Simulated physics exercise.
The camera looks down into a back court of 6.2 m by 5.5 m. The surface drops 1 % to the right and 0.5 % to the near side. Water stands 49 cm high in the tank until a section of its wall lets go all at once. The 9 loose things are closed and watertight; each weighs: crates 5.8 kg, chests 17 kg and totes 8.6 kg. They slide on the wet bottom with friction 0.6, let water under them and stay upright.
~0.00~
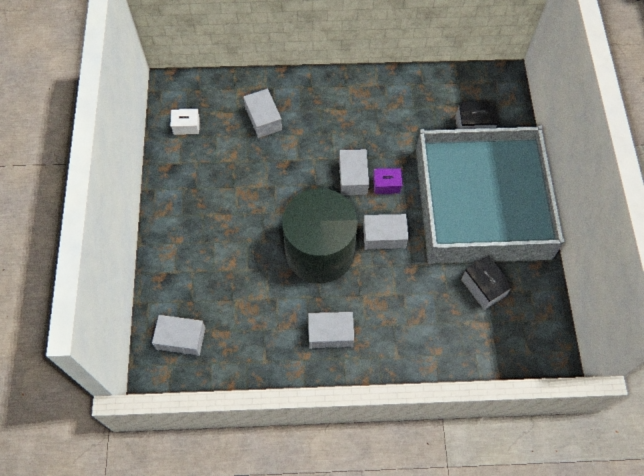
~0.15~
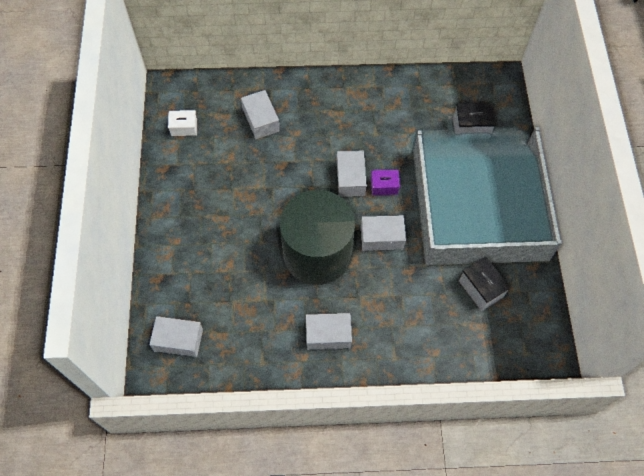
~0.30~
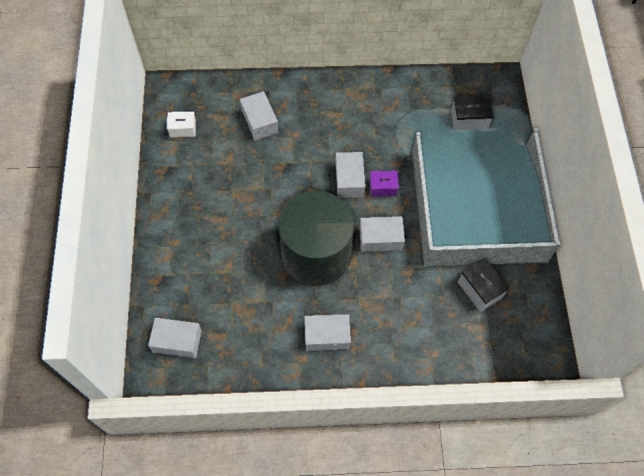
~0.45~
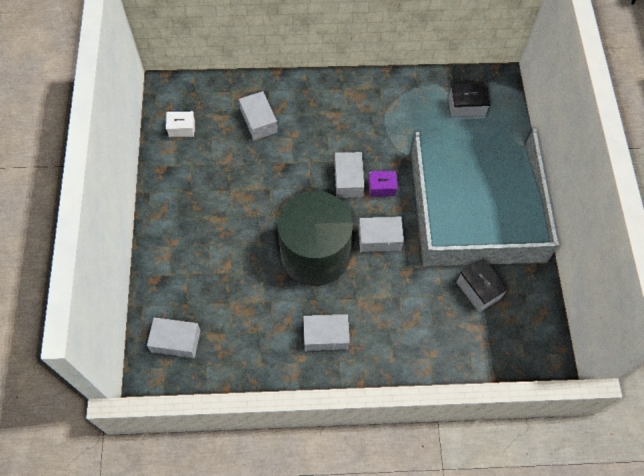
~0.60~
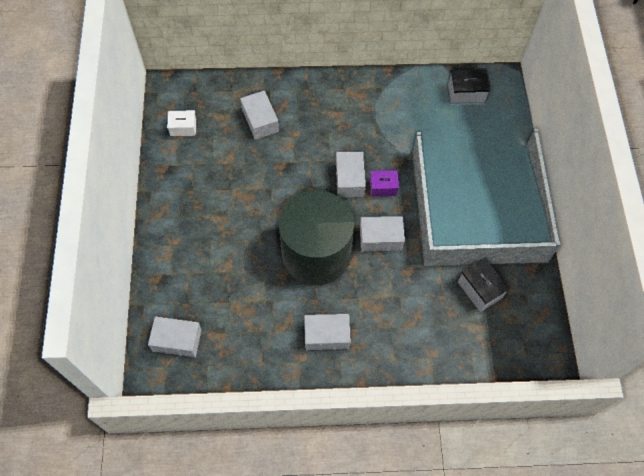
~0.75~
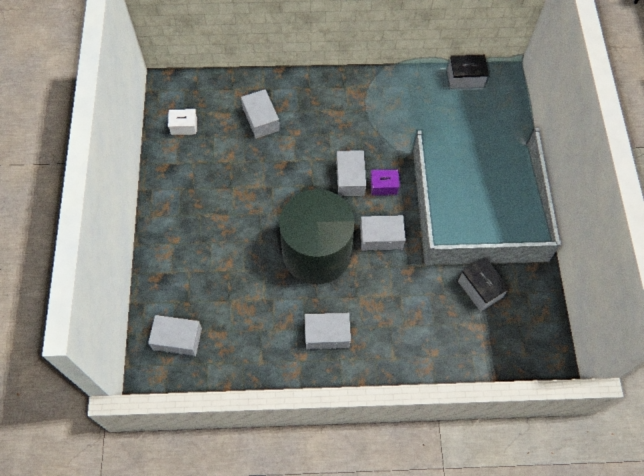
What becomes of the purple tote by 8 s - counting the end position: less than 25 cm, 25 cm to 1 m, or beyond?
Purple tote holds its place.
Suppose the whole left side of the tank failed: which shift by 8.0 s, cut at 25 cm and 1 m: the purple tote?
Then the purple tote ends far away.
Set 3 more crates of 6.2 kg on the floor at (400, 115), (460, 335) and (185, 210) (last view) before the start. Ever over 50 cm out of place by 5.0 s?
In turn: Over, under, over.
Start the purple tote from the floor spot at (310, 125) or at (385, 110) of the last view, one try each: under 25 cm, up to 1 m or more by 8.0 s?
In turn: It travels far; it travels far.
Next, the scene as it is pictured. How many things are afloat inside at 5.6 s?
At that moment 2.
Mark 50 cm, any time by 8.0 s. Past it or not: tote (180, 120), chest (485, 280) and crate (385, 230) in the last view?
In that order: Over, under, less.
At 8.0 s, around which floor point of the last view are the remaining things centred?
At about (330, 264).
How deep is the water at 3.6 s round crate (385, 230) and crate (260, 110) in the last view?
Roughly 0 and 4 cm.
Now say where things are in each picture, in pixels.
In the first frame, the purple tote at (388, 177), on the bottom; 3.0 m2 under water; 0 of 9 have shifted.
In the second frame, the purple tote at (385, 179) rests on the ground; water covers 3.7 m2; 0 of 9 have shifted.
In the third frame, the purple tote at (384, 180) rests on the ground; water covers 4.5 m2; 1 of 9 have shifted.
In the fourth frame, the purple tote at (383, 180) rests on the ground; 5.5 m2 under water; 1 of 9 have shifted.
In the fifth frame, the purple tote at (385, 180) rests on the ground; water covers 6.5 m2; 1 of 9 have shifted.
In the sixth frame, the purple tote at (385, 179), on the bottom; 7.1 m2 under water; 1 of 9 have shifted.
After 1.6 s the purple tote is near (385, 179), 0.0 m from its start, aground; 1 afloat.
After 3.6 s the purple tote is near (385, 179), 0.0 m from its start, aground; 2 afloat.
After 5.6 s the purple tote is near (385, 179), 0.0 m from its start, aground; 2 afloat.
After 8.0 s the purple tote is near (385, 179), 0.0 m from its start, aground; 2 afloat.
